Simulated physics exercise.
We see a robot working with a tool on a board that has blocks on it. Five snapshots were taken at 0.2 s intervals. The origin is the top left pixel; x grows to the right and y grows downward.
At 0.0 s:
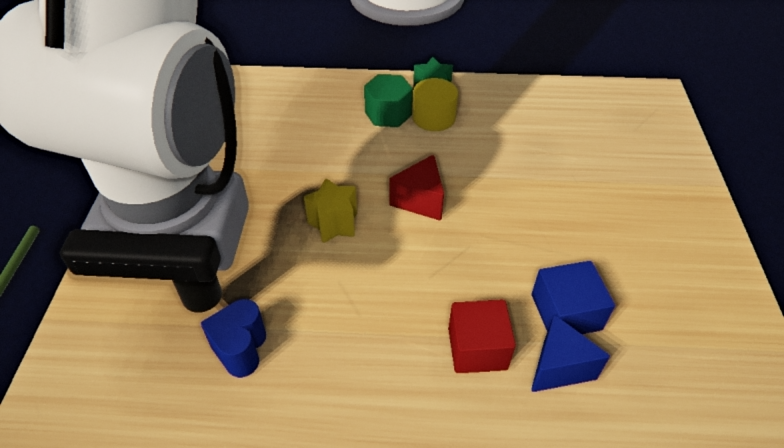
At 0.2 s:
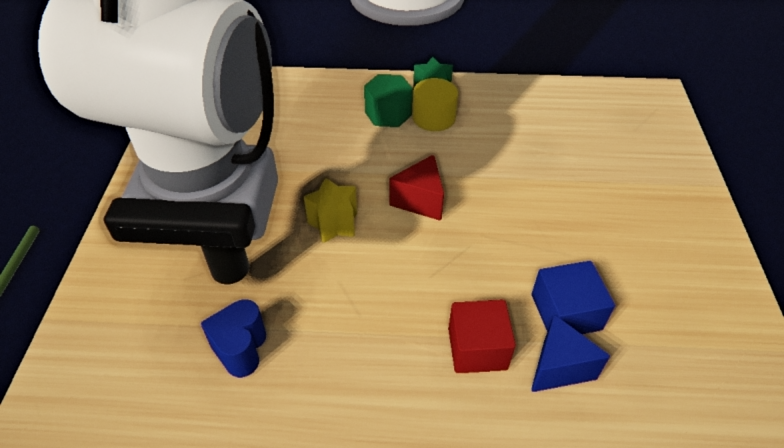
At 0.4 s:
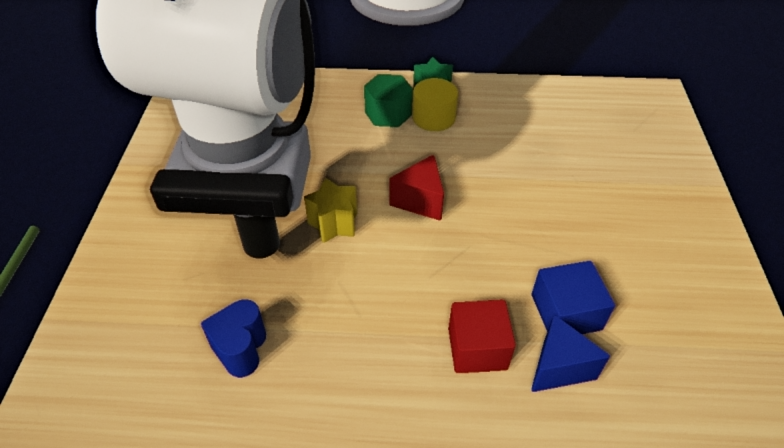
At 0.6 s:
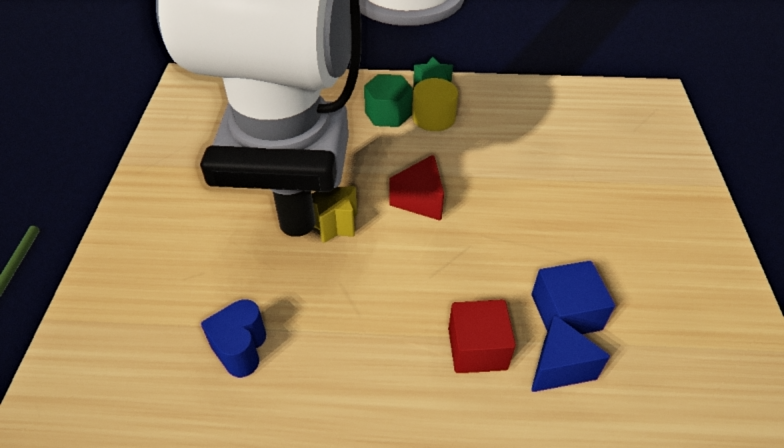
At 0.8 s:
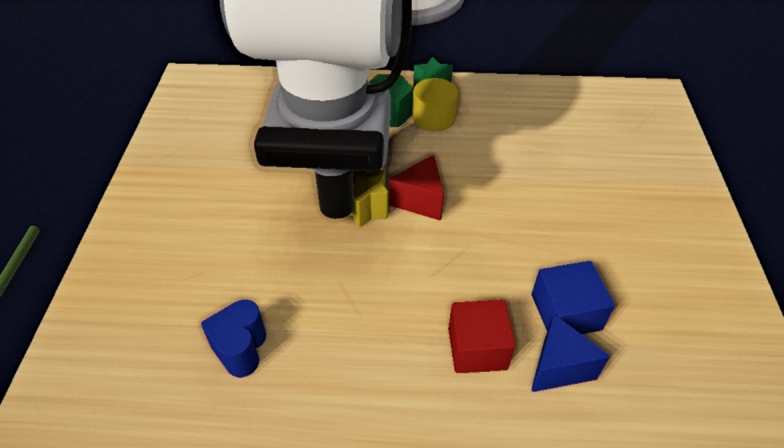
Robot arm with a black tool moving up and right across a wooden board, pushing a yellow star block beside a red triangle.
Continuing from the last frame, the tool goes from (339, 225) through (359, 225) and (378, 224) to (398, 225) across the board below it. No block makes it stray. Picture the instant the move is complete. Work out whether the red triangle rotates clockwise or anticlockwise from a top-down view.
Its rotation is clockwise.
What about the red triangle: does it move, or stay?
Moved.
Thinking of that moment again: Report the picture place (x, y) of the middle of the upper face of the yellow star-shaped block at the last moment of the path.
Most likely (391, 173).
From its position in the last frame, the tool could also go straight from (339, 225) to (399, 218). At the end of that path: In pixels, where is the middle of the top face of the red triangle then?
I'd guess (438, 163).
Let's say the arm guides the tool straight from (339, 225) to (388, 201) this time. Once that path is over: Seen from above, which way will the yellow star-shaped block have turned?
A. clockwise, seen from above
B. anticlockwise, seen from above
B: Anticlockwise, seen from above.
On the path given first. Halfway along, tool (369, 206); yellow star-shaped block (382, 175), turned 25° anticlockwise; red triangle (429, 171), turned 20° clockwise.
At the end, tool (398, 206); yellow star-shaped block (391, 173), turned 60° anticlockwise; red triangle (434, 166), turned 40° clockwise.
